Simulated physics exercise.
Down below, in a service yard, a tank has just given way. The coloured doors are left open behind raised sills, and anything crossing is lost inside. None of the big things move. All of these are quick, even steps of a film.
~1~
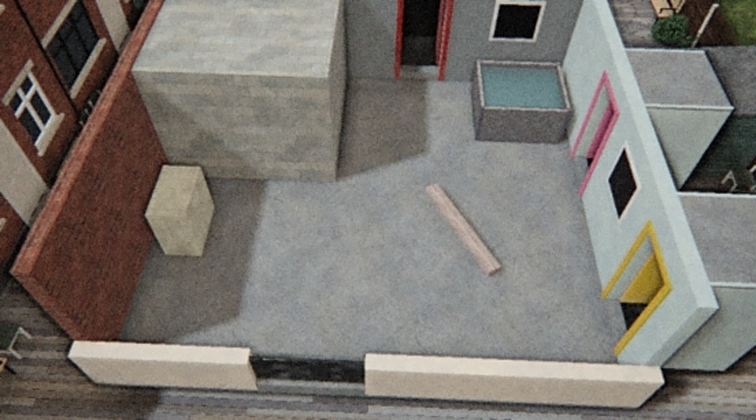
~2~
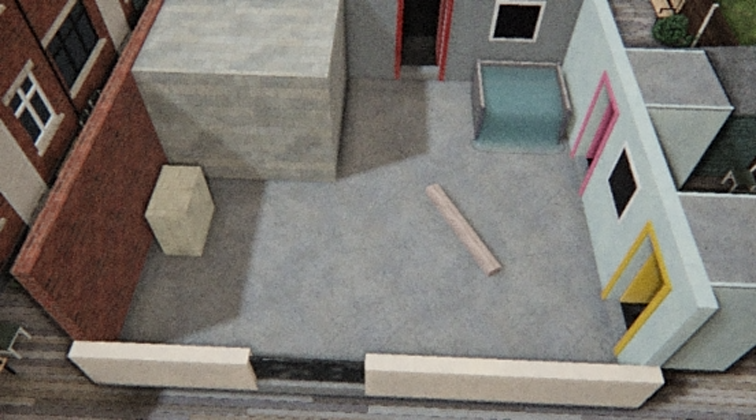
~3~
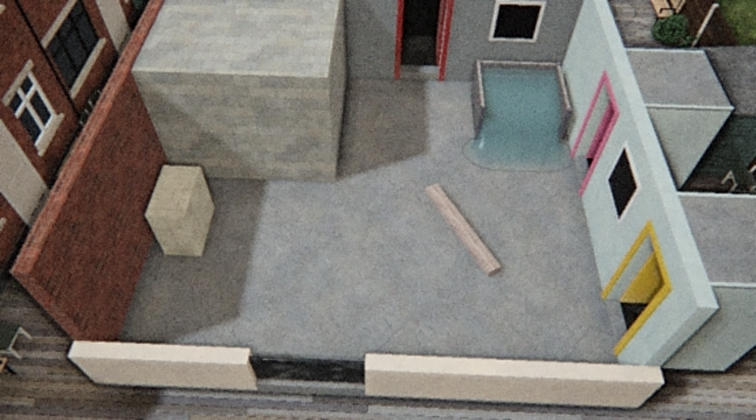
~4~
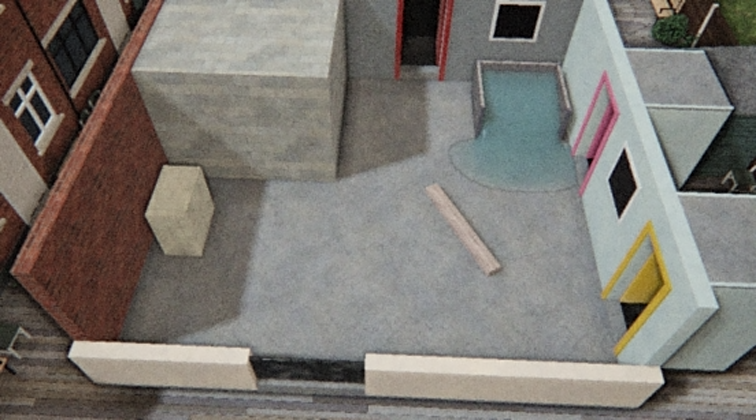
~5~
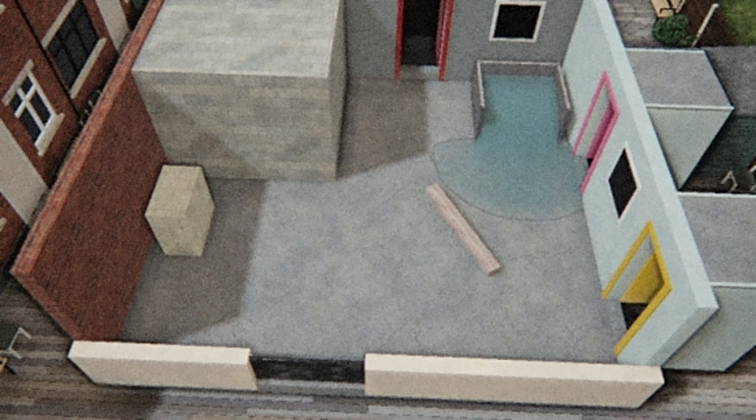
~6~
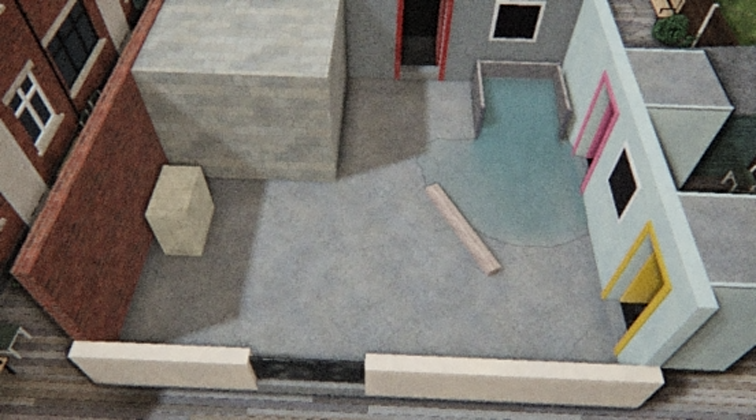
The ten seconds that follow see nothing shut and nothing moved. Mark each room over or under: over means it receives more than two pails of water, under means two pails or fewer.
Pink door - over; yellow door - over; red door - under.
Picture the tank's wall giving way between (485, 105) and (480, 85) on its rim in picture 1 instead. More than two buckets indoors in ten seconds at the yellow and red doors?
The yellow one ends up below, and the red one ends up below.
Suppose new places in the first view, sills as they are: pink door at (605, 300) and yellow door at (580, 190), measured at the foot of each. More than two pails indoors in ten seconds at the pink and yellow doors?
First the pink door, which crosses the line, then the yellow door, which crosses the line.
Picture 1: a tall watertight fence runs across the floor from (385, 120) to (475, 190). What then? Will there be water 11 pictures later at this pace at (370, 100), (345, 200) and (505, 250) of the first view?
Taking them in order, I'd say parched, parched and soaked.
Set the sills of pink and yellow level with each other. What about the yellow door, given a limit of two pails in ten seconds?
Looks like the yellow door gets more than that.
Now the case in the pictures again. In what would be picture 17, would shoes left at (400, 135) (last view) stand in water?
By then I'd expect it to be not yet wet.
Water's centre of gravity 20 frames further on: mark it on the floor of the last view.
(504, 265).
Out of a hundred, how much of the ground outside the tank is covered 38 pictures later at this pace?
75 %, roughly.
A moment on, water covers 30 % of the floor; the pink door over two buckets in, the yellow door wet at the sill, nothing in, the red door not reached.
Next, water covers 40 % of the floor; the pink door over two buckets in, the yellow door under two buckets in, the red door not reached.
Then, water covers 40 % of the floor; the pink door over two buckets in, the yellow door far over two buckets in, the red door not reached.
Later, water covers 75 % of the floor; the pink door over two buckets in, the yellow door far over two buckets in, the red door not reached.
In the end, water covers 80 % of the floor; the pink door over two buckets in, the yellow door far over two buckets in, the red door not reached.
